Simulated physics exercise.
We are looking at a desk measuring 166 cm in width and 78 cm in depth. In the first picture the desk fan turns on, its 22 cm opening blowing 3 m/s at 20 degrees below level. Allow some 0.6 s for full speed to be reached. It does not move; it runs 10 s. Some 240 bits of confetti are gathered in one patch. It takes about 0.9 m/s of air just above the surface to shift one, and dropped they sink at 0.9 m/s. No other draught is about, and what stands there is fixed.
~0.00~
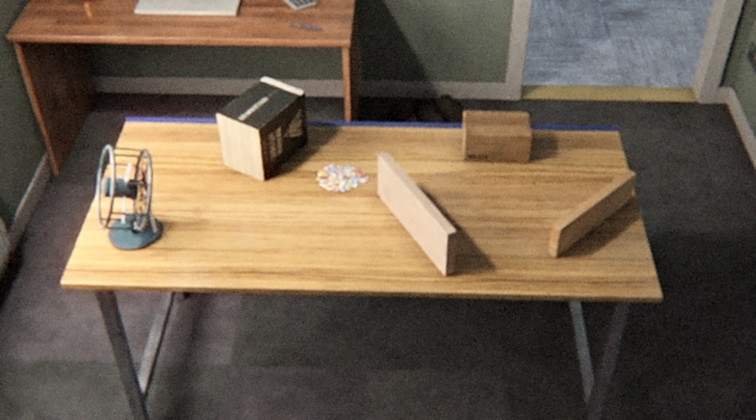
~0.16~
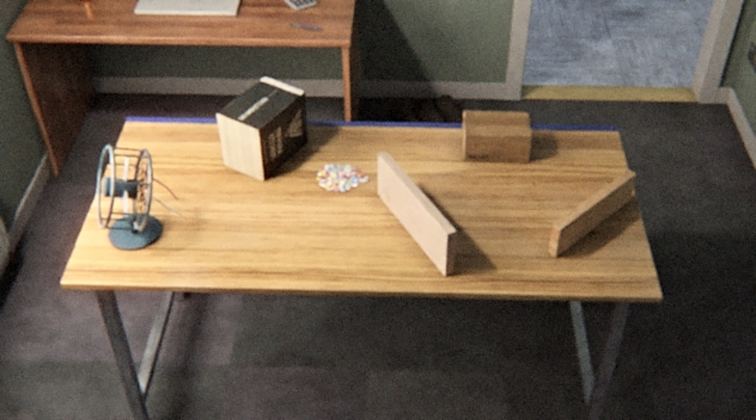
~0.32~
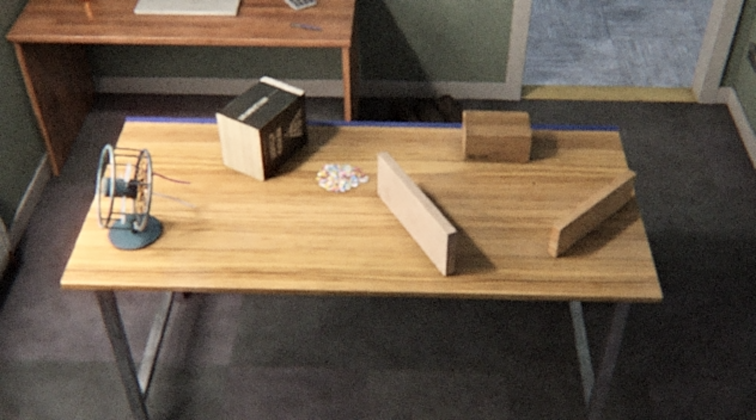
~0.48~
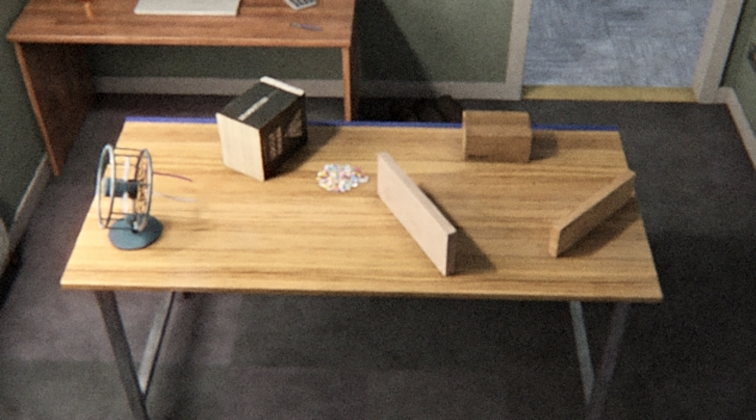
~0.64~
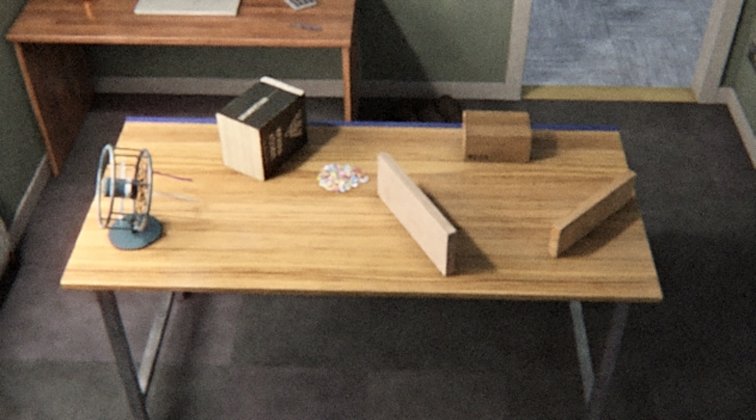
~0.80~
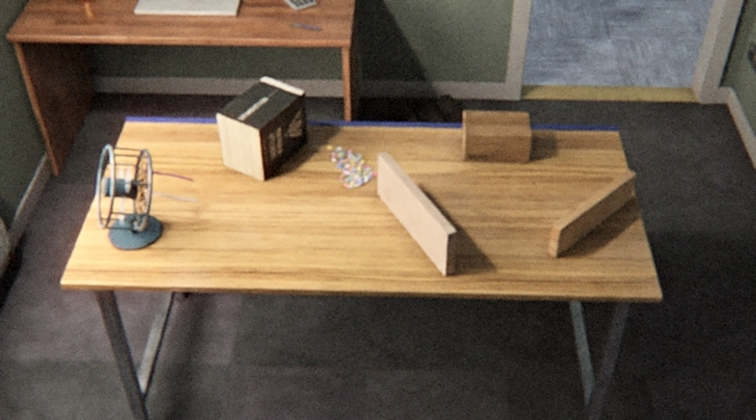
The clip opens on a wooden desk with a small fan at the left, a dark-topped book, a patch of confetti, and several wooden pieces standing about. The fan runs while the confetti stays still, then most of the bits shift slightly to the right and the patch loosens.
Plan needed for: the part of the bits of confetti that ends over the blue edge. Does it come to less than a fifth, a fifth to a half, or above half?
My guess: The fraction over that edge will be past the half mark.
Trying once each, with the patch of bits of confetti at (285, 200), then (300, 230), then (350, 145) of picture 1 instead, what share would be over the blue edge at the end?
70 %, 0 %, 20 %.
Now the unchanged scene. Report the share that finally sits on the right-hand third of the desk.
Around 1 per cent.
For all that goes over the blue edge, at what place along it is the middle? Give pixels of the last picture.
I'd say roughly (409, 123).
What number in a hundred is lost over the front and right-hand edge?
Roughly 0 per cent at the front edge and 0 per cent at the right-hand edge.
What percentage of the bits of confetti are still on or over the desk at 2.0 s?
Reading: About 10 %.
After 2.0 s, 2 % are on the move or not yet settled, 88 % are over the blue edge.
After 3.2 s, 2 % are on the move or not yet settled, 88 % are over the blue edge.
After 5.5 s, 1 % are on the move or not yet settled, 88 % are over the blue edge.
After 10.0 s, at the end, 88 % are over the blue edge.
